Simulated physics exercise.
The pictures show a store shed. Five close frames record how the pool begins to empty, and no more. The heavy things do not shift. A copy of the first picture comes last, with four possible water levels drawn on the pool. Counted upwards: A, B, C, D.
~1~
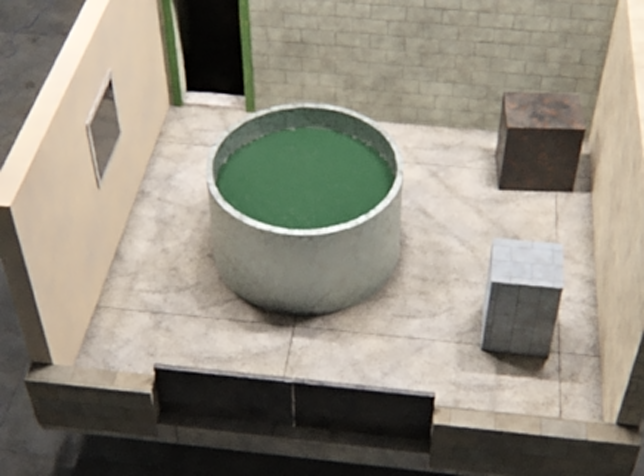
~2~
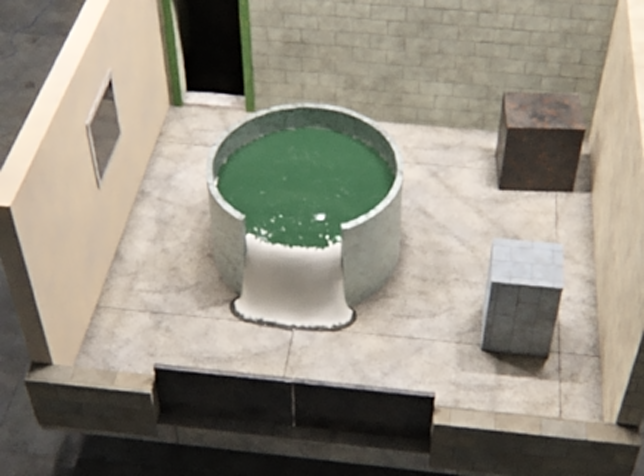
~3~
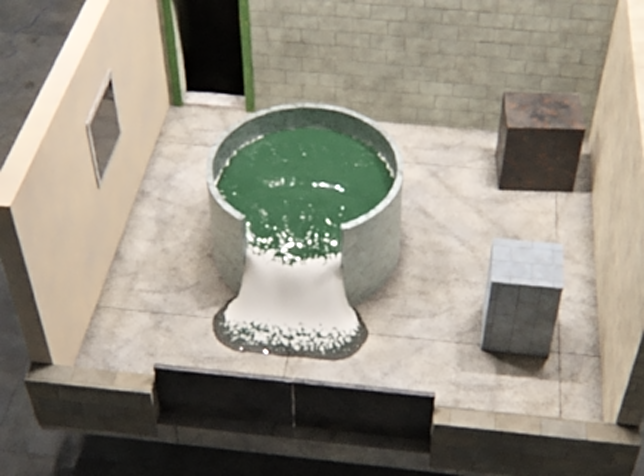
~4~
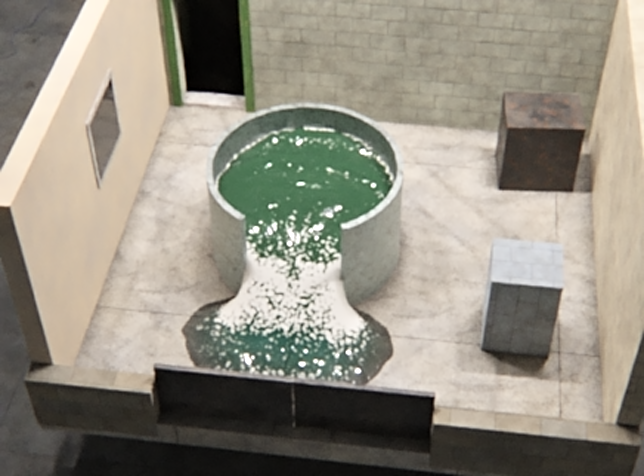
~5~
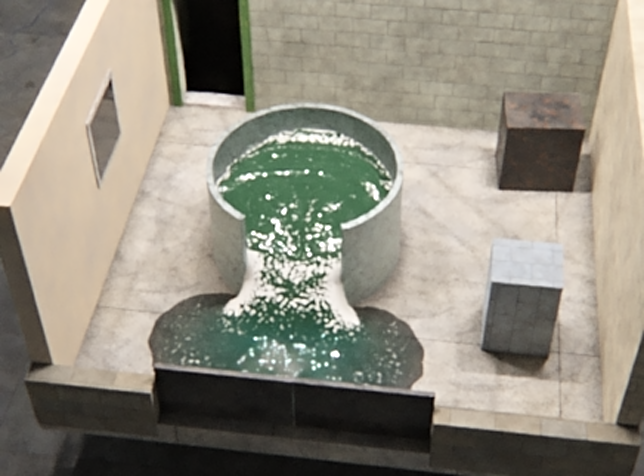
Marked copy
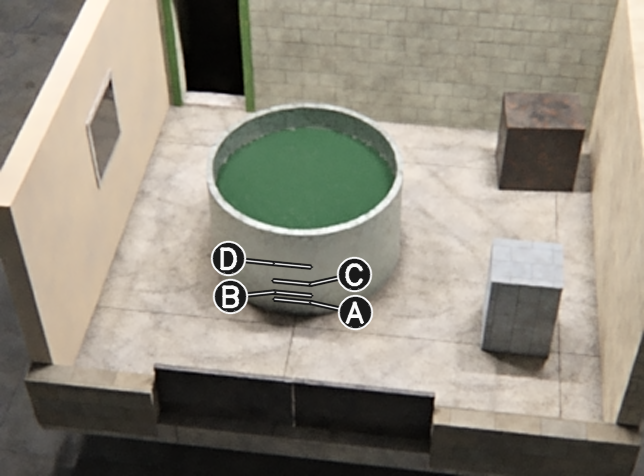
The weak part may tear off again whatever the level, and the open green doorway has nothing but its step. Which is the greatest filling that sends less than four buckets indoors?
The answer is line B.
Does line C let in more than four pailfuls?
Yes.
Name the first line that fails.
C.
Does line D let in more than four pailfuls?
Yes, it does.
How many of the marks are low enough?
Two of them.
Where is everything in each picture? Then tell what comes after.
Water in the pool at rest, its middle at (305, 186); foot of the green doorway at (215, 109); shut gate at (294, 386), in the first frame.
Front seen at (238, 301), 1 % of the ground wet, in the second frame.
Front seen at (220, 328), 4 % of the ground wet, in the third frame.
Front seen at (382, 353), 9 % of the ground wet, in the fourth frame.
Front seen at (160, 334), 17 % of the ground wet, in the fifth frame.
On the marked copy, A at (292, 300); B at (292, 293); C at (292, 282); D at (291, 265); from the bottom up A, B, C, D.
With A, nothing gets over.
With B, a splash gets over, under a bucket.
With C, about 10 bucketfuls get in.
With D, dozens of bucketfuls pour in.
